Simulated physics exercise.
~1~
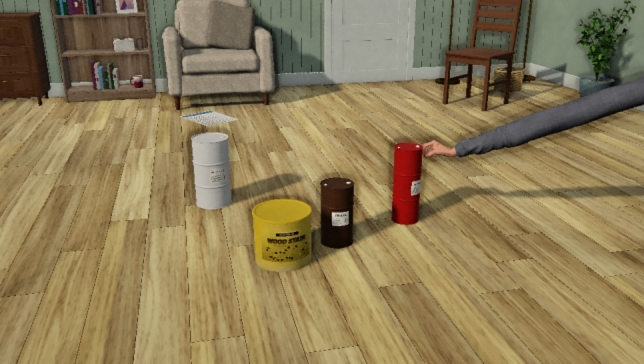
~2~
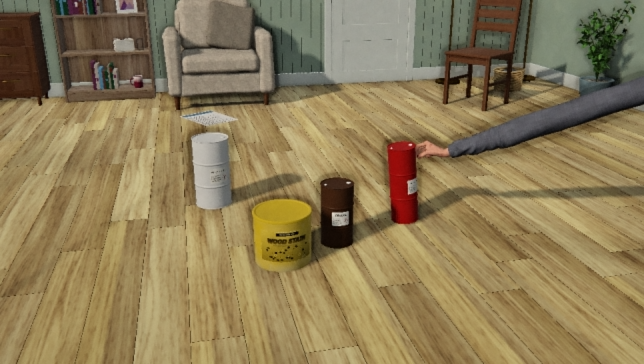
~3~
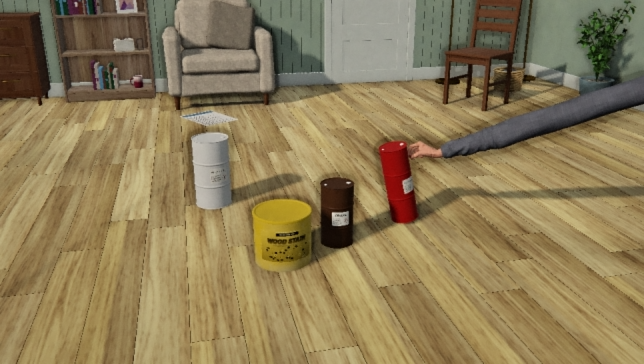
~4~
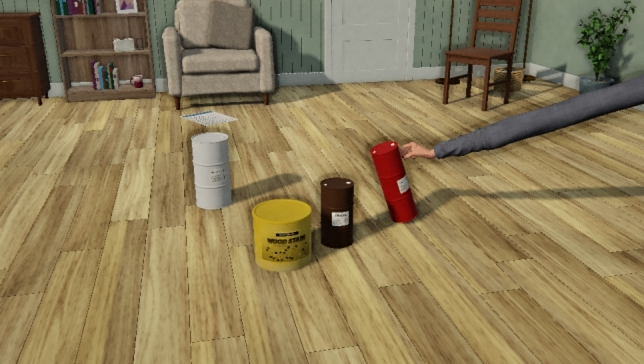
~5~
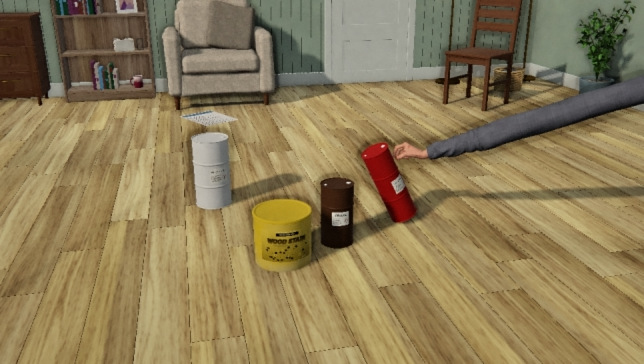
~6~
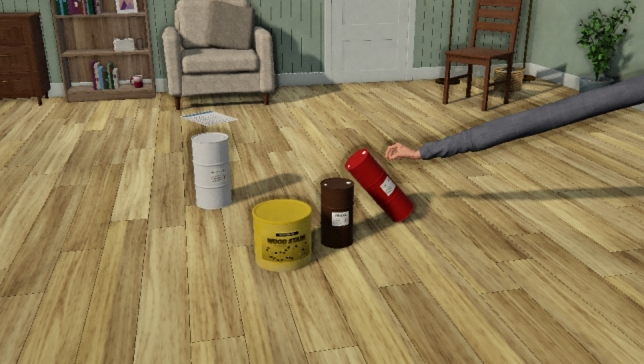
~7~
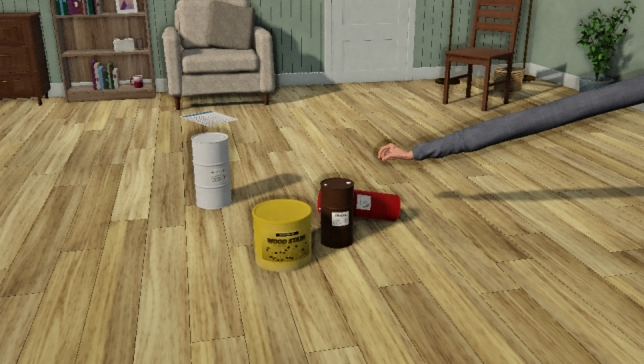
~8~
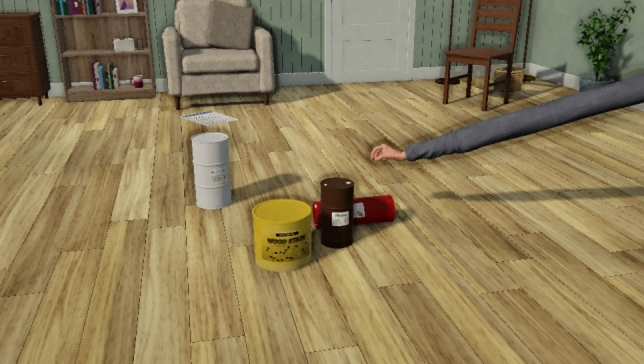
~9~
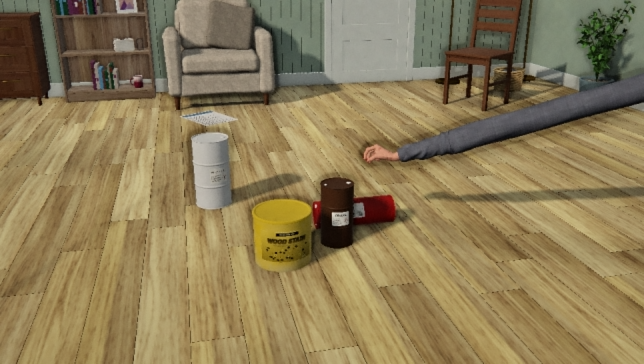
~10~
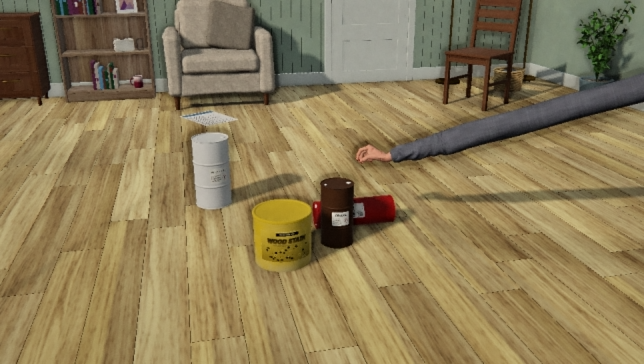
In a living room with a wooden floor, a hand reached in from the right and pushed a red canister until it leaned left and toppled, ending on its side behind the brown canister, while the brown one, yellow pail and white canister stayed standing.
